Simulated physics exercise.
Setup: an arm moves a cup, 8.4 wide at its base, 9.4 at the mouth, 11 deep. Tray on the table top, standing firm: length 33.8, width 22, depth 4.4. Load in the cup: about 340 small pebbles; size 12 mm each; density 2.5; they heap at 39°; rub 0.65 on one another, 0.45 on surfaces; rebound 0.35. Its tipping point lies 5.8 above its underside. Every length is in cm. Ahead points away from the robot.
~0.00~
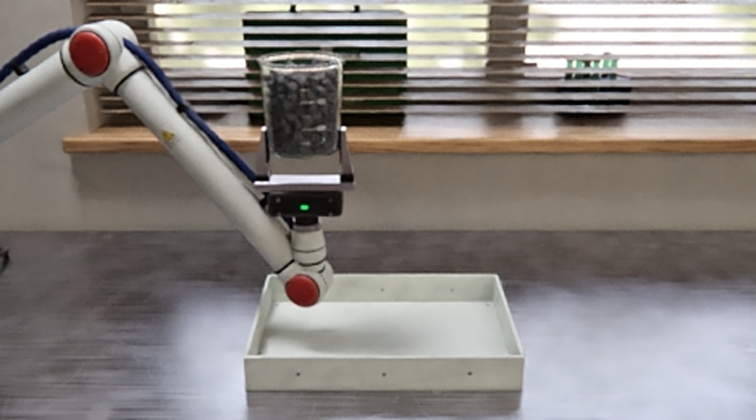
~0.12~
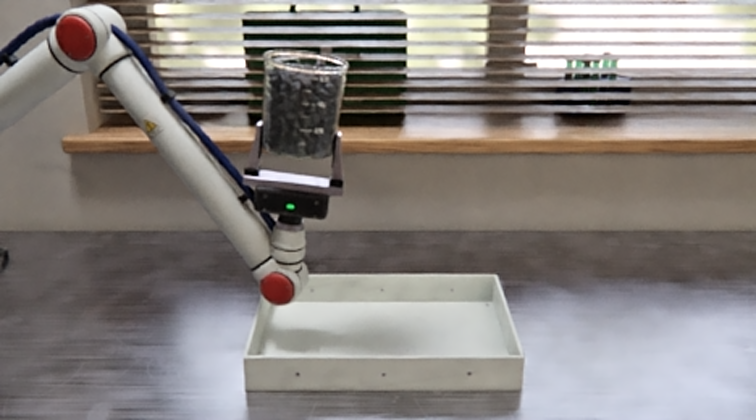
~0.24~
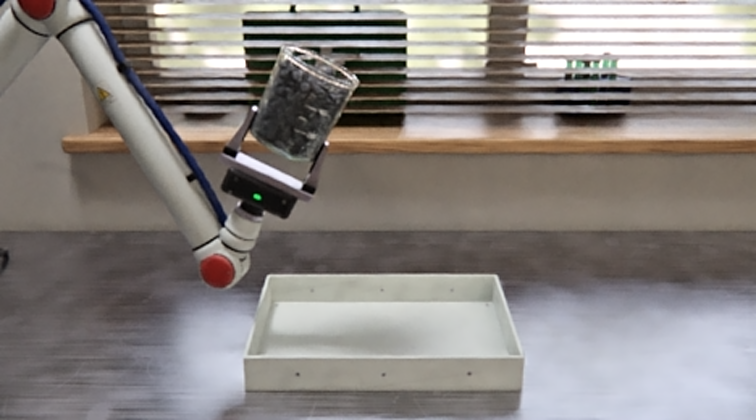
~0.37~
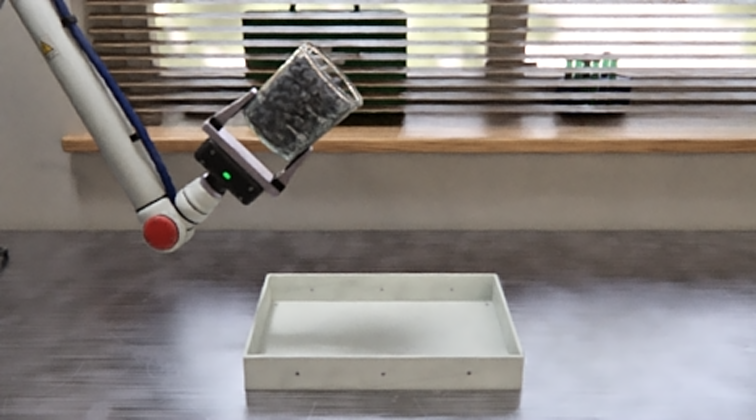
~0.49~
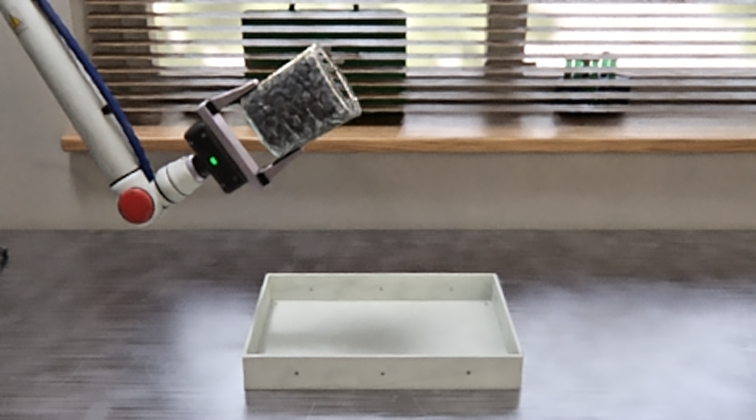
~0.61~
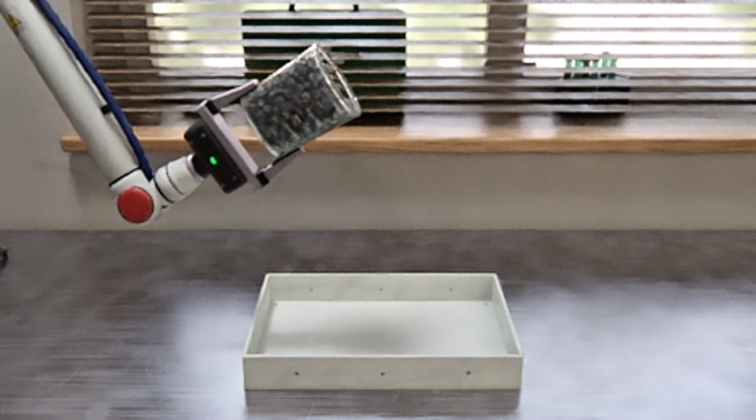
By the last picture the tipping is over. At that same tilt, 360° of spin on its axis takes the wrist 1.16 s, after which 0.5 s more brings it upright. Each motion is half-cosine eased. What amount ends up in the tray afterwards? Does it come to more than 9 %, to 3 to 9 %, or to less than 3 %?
It comes to less than 3 %.
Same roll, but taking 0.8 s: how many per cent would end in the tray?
It would come to around 0 percent.
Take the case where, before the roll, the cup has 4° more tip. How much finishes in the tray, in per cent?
The share would be around 5 per cent.
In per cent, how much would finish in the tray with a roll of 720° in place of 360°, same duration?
In that case you'd get close to 0 per cent.
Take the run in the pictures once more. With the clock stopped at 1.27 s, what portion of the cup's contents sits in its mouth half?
Close to 50 per cent sits in the mouth half.
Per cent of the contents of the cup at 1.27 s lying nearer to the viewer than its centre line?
45 per cent, roughly.
After 1.27 s, tipped 58°, highest piece 39 above the table; 335 in the cup.
After 1.94 s, tipped 43°, highest piece 38 above the table; 333 in the cup, 2 in the tray.
After 2.47 s, upright, highest piece 39 above the table; 333 in the cup, 2 in the tray.
After 3.17 s, upright, highest piece 39 above the table; 333 in the cup, 2 in the tray.
In the end, 333 in the cup, 2 in the tray. That is 1 % in the tray.
